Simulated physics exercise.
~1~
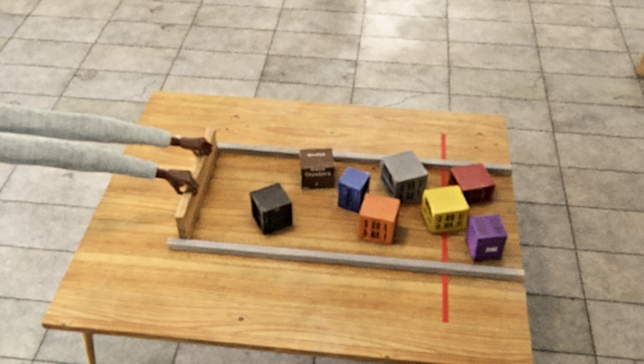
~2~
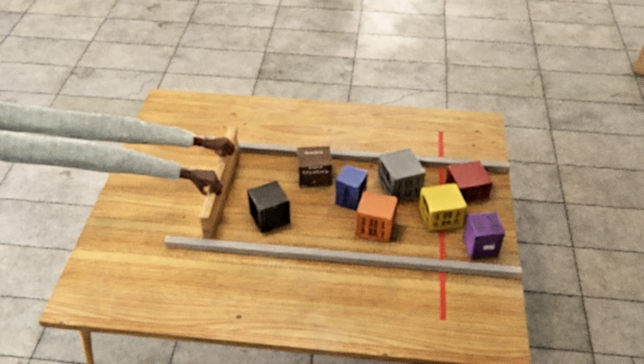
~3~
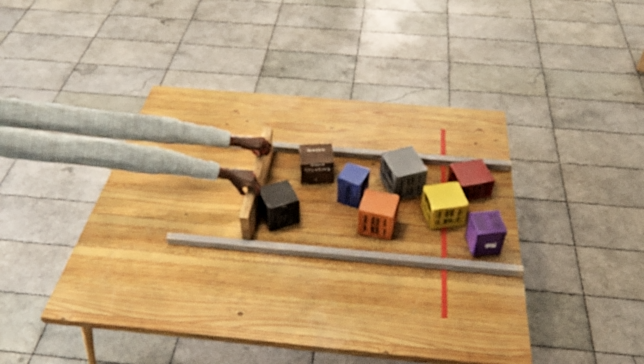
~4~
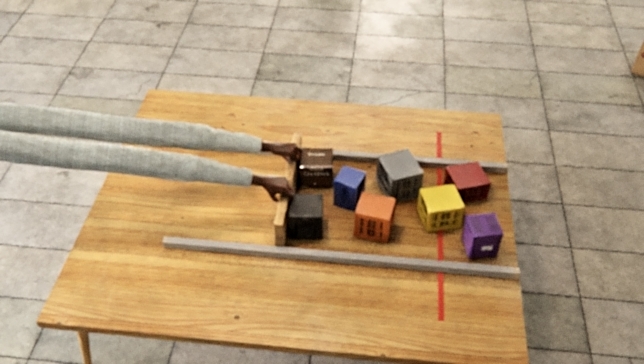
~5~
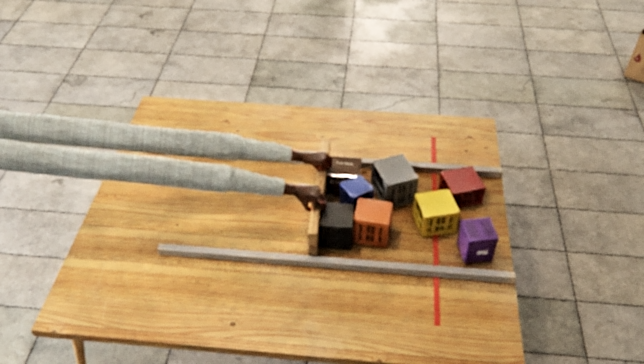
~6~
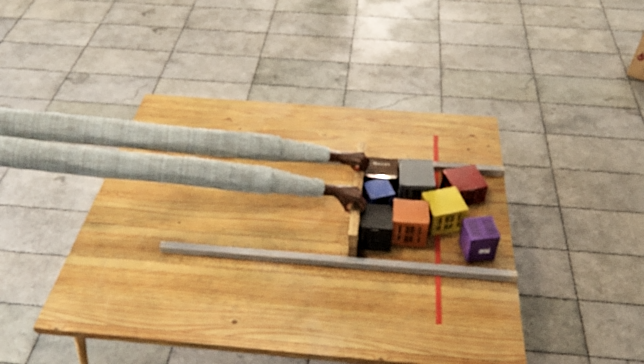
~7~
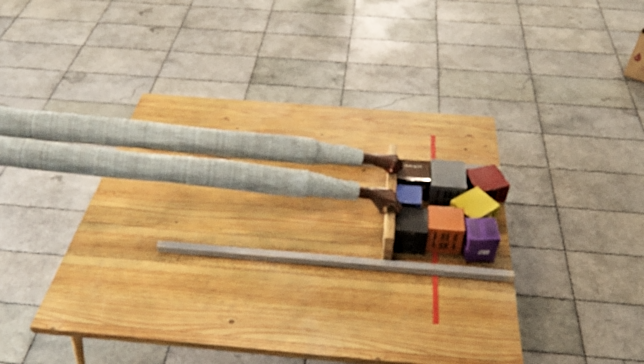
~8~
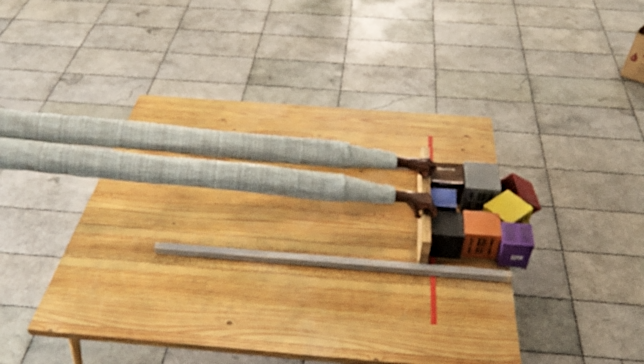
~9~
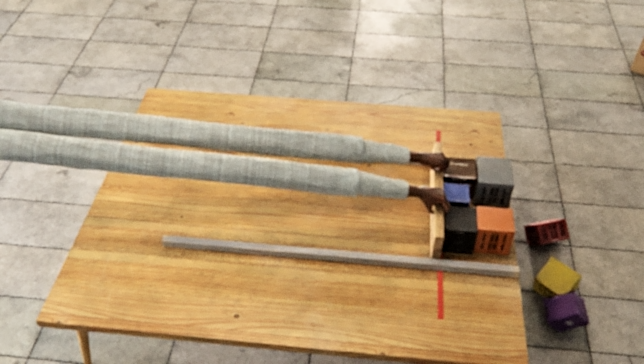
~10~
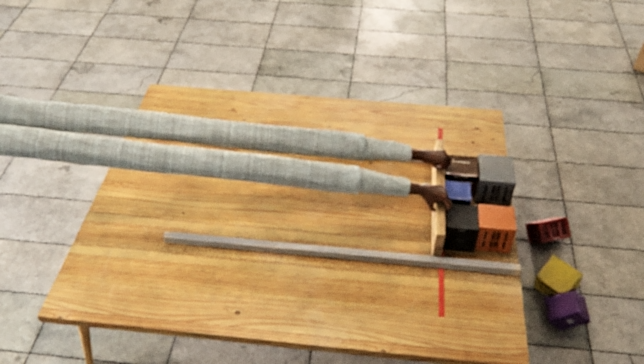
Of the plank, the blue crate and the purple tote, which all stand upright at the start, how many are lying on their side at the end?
One of them is, the purple tote, which ends up on its side on the floor after going over the edge.
